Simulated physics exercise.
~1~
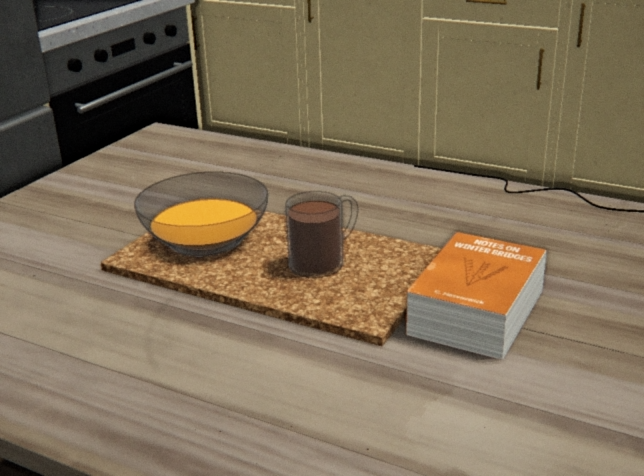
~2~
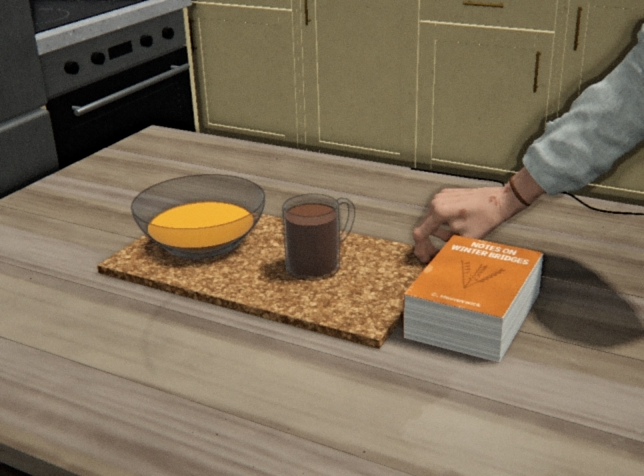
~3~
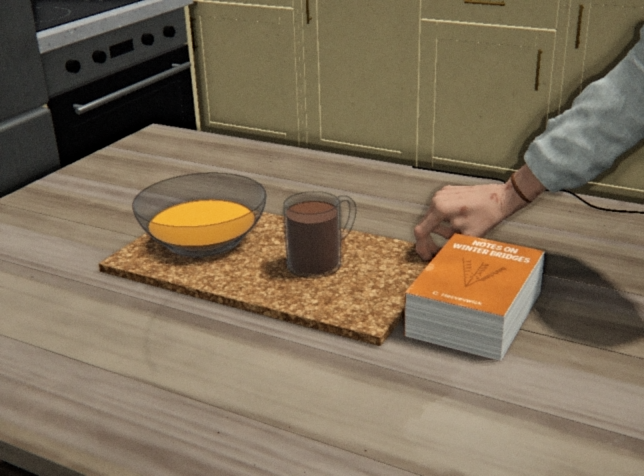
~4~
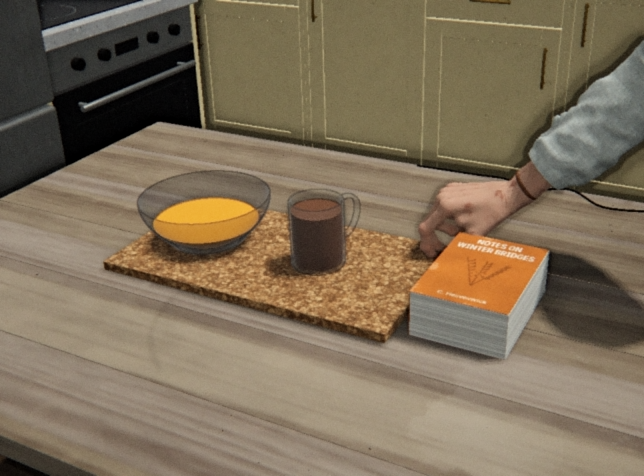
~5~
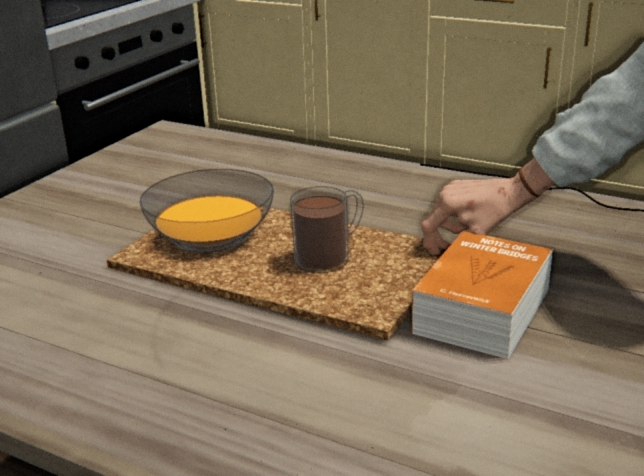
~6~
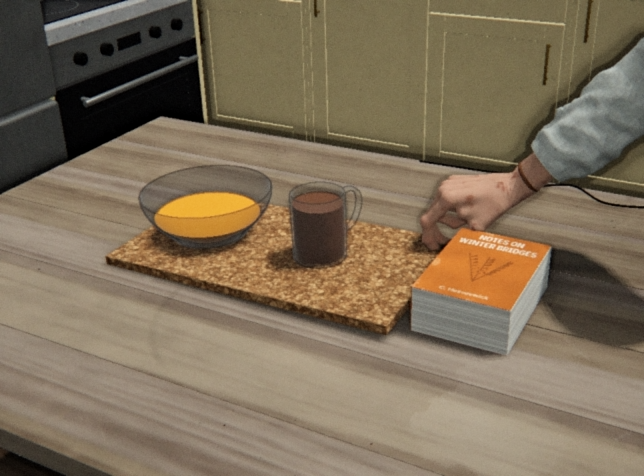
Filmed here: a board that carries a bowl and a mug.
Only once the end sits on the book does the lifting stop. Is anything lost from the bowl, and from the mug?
Result: On the left the bowl: Nothing pours out; on the right the mug: Nothing pours out.
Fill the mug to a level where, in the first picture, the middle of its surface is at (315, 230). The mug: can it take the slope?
Then: Copes.
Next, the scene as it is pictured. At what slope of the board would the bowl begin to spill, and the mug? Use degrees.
First near 30 degrees, second near 25 degrees.
Shortly, the board slopes by about 5°; bowl, none is lost; mug, none is lost.
Then, the board slopes by about 10°; bowl, none is lost; mug, none is lost.
At the finish, the board slopes by about 9°, resting on the book; bowl, none is lost; mug, none is lost.
